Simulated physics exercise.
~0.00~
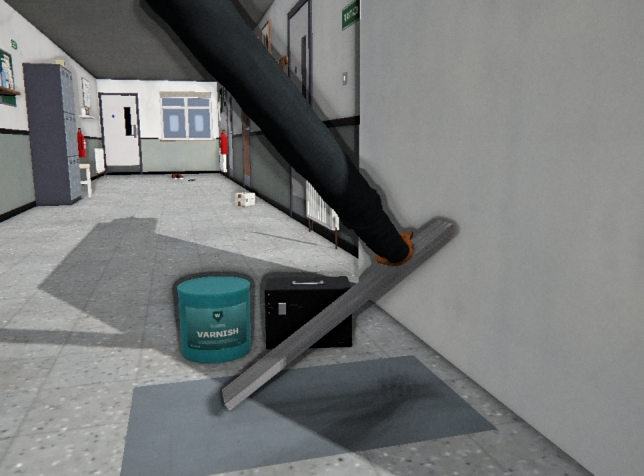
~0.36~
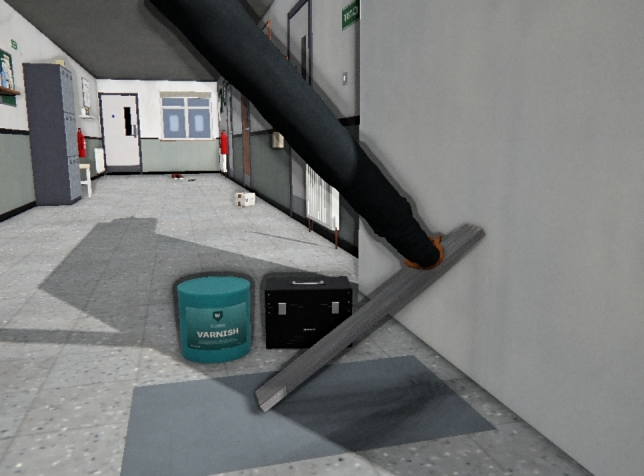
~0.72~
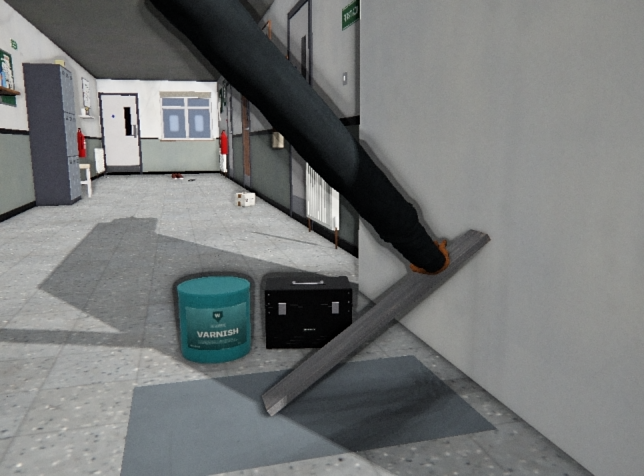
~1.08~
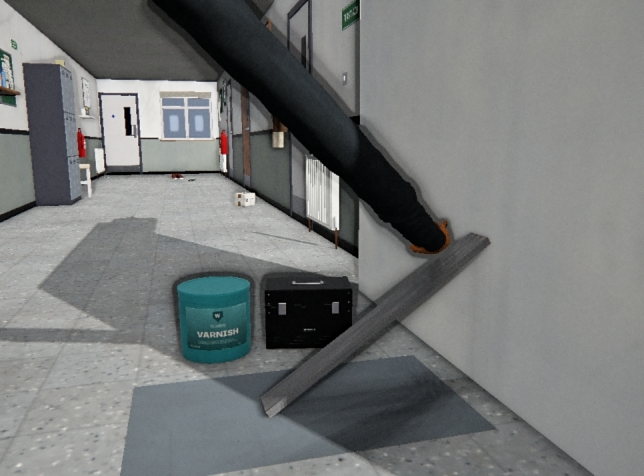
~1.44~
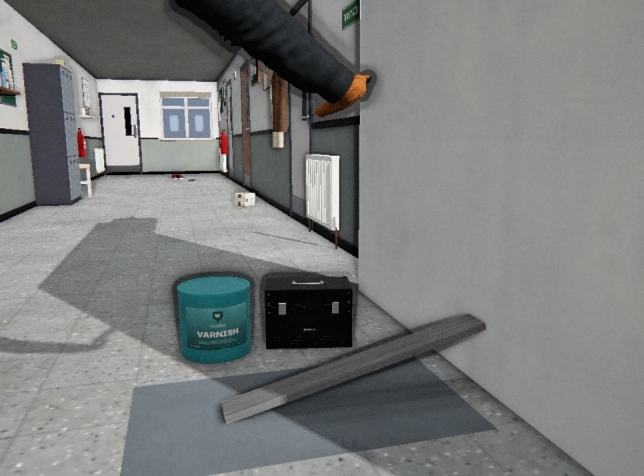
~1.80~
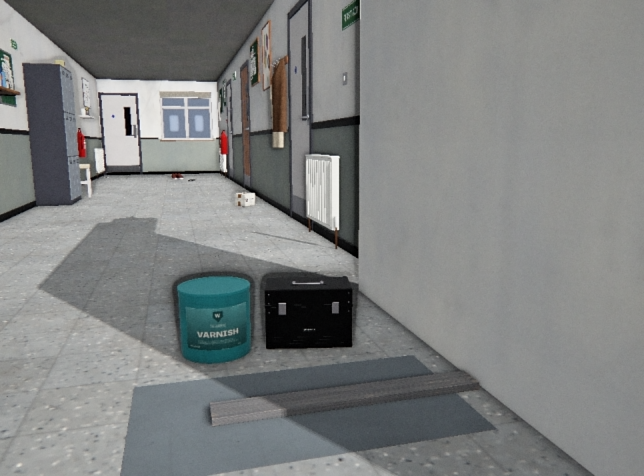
In a school-like corridor, a dark-sleeved arm leaned a grey plank against the wall beside a turquoise varnish pail and a black toolbox, then let go and drew back, and the plank slid down until it lay on the floor.
